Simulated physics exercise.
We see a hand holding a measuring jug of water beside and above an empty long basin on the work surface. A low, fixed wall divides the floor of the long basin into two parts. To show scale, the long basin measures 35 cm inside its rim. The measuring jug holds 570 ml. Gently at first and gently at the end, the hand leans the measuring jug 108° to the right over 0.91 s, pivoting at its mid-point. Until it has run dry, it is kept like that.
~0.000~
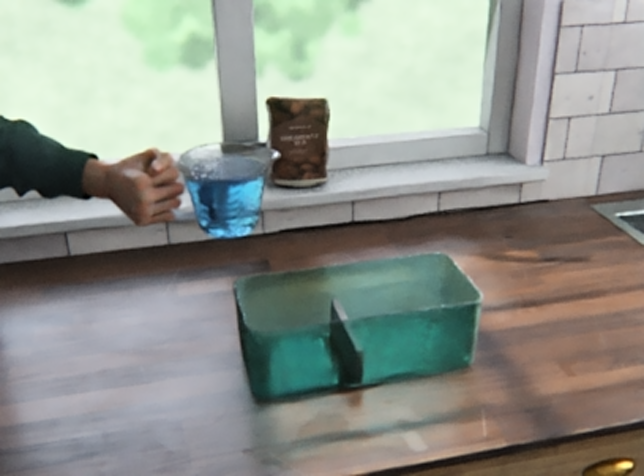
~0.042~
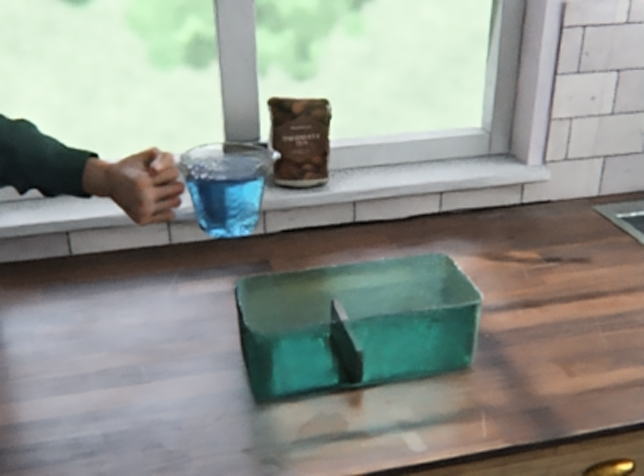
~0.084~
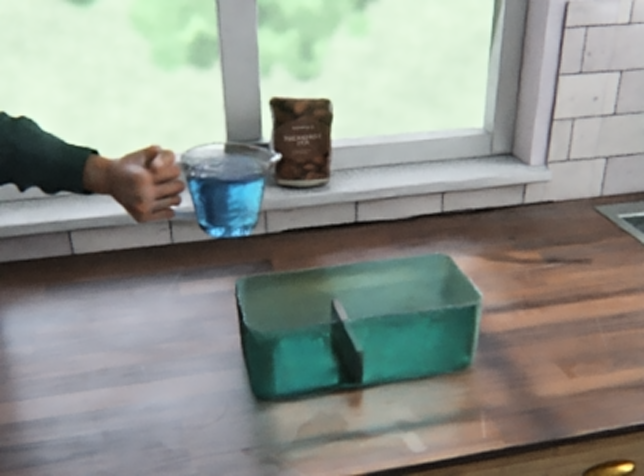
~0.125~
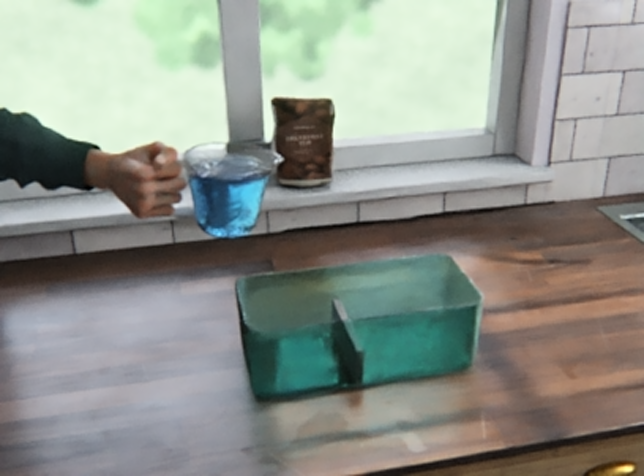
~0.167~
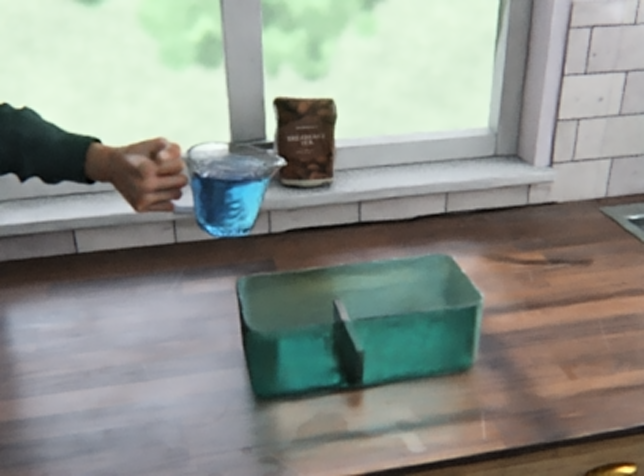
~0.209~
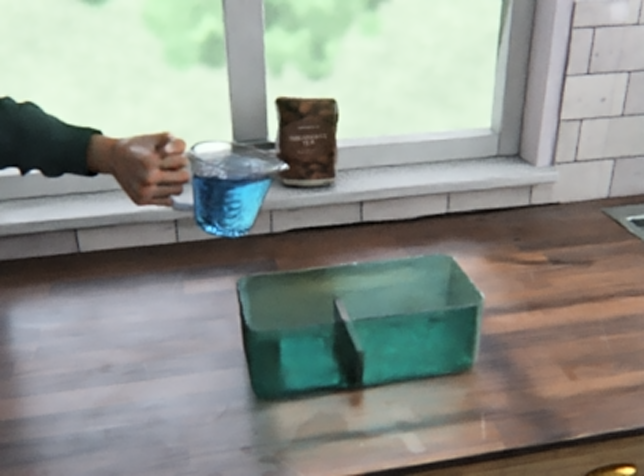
A hand slightly tilting a clear measuring jug of blue water to the right, above a wooden worktop with a divided green basin.
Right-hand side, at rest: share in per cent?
7 per cent.
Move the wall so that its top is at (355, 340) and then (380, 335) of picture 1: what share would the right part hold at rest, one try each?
Roughly 10 per cent, then 15 per cent.
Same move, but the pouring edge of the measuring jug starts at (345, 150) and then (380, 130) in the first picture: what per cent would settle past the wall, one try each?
95 then 95 %.
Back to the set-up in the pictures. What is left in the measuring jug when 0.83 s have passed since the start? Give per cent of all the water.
I'd estimate some 7 per cent.
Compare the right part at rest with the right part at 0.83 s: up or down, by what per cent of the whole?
Its share increases, some 2 in a hundred.
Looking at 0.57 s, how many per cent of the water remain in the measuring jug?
Near 60 in a hundred.
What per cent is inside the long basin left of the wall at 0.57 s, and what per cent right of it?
9 left and 1 right, roughly.
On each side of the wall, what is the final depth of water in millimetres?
Left 22 mm, right 2 mm.
After 0.57 s the tilt is 75° and 61 per cent is still to pour, 9 is left of the wall and 1 right of it.
After 0.83 s the tilt is 106° and 7 per cent is still to pour, 69 is left of the wall and 5 right of it.
After 1.11 s the tilt is 108° and 0 per cent is still to pour, 88 is left of the wall and 7 right of it.
After 1.41 s the tilt is 108° and 0 per cent is still to pour, 88 is left of the wall and 7 right of it.
In the end 88 per cent lies left of the wall, 7 right of it and 4 outside.
